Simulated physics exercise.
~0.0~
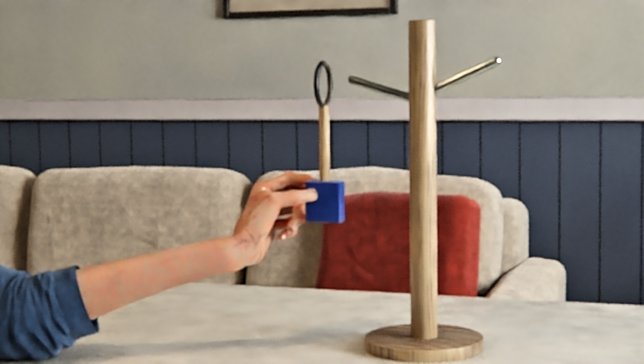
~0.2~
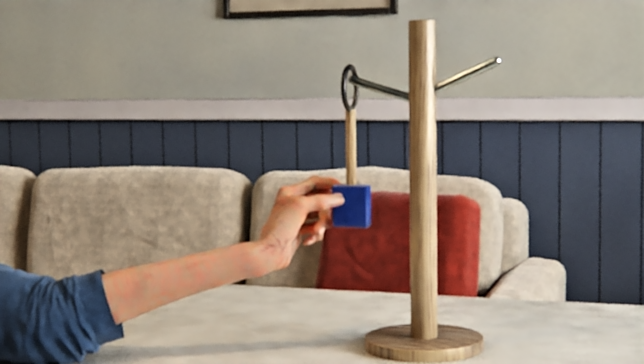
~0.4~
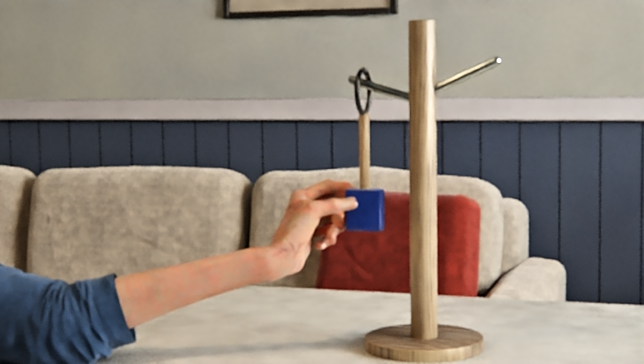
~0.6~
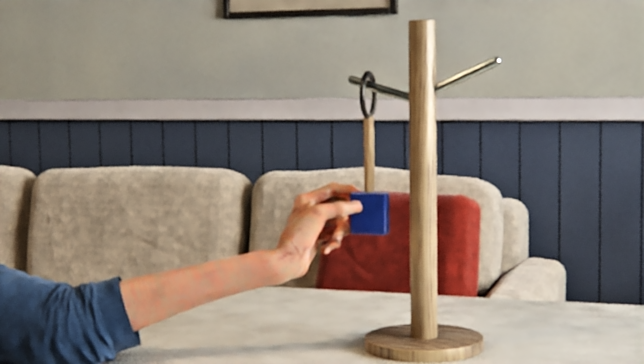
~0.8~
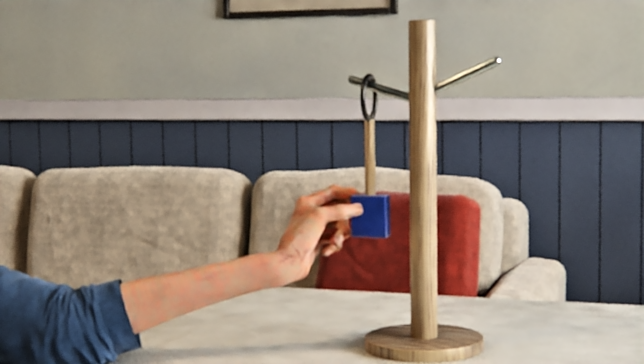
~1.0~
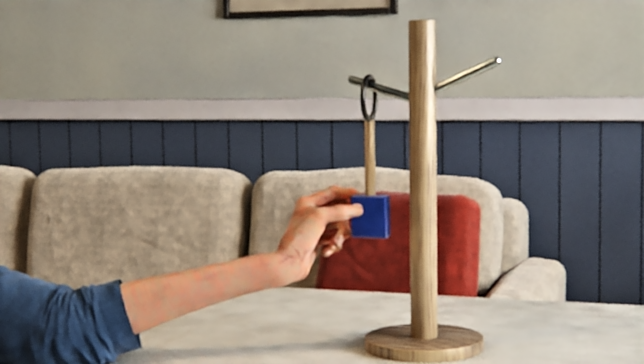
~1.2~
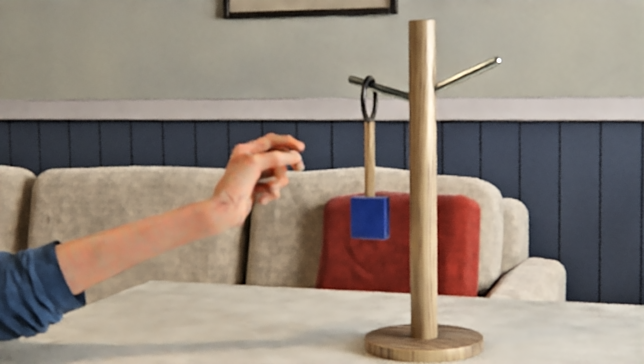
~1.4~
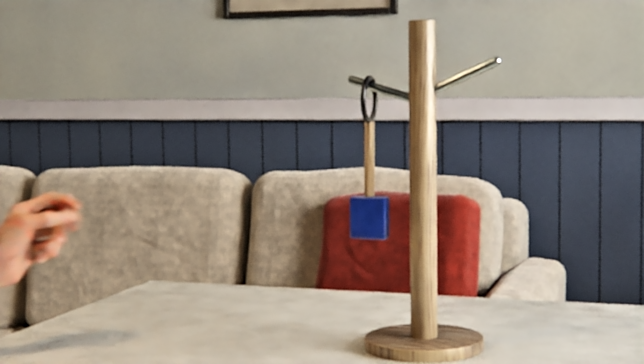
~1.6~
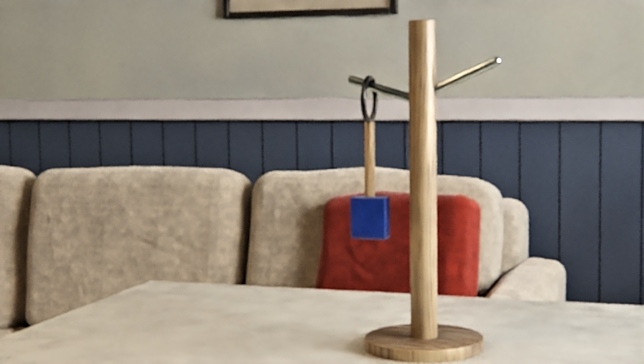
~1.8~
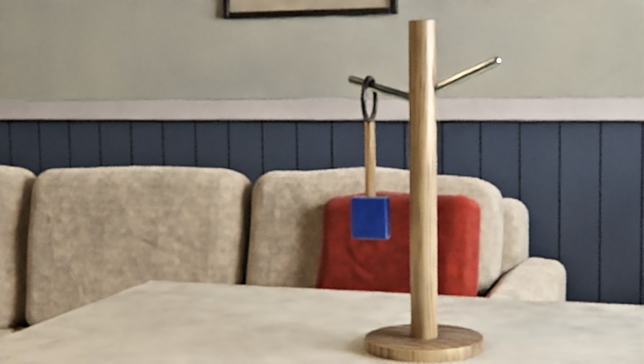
A hand in a blue sleeve moves a blue block-ended brush with a ring on its handle rightward to a wooden peg stand on a table, slips the ring over the left peg, then lets go and withdraws left, leaving the brush hanging still.
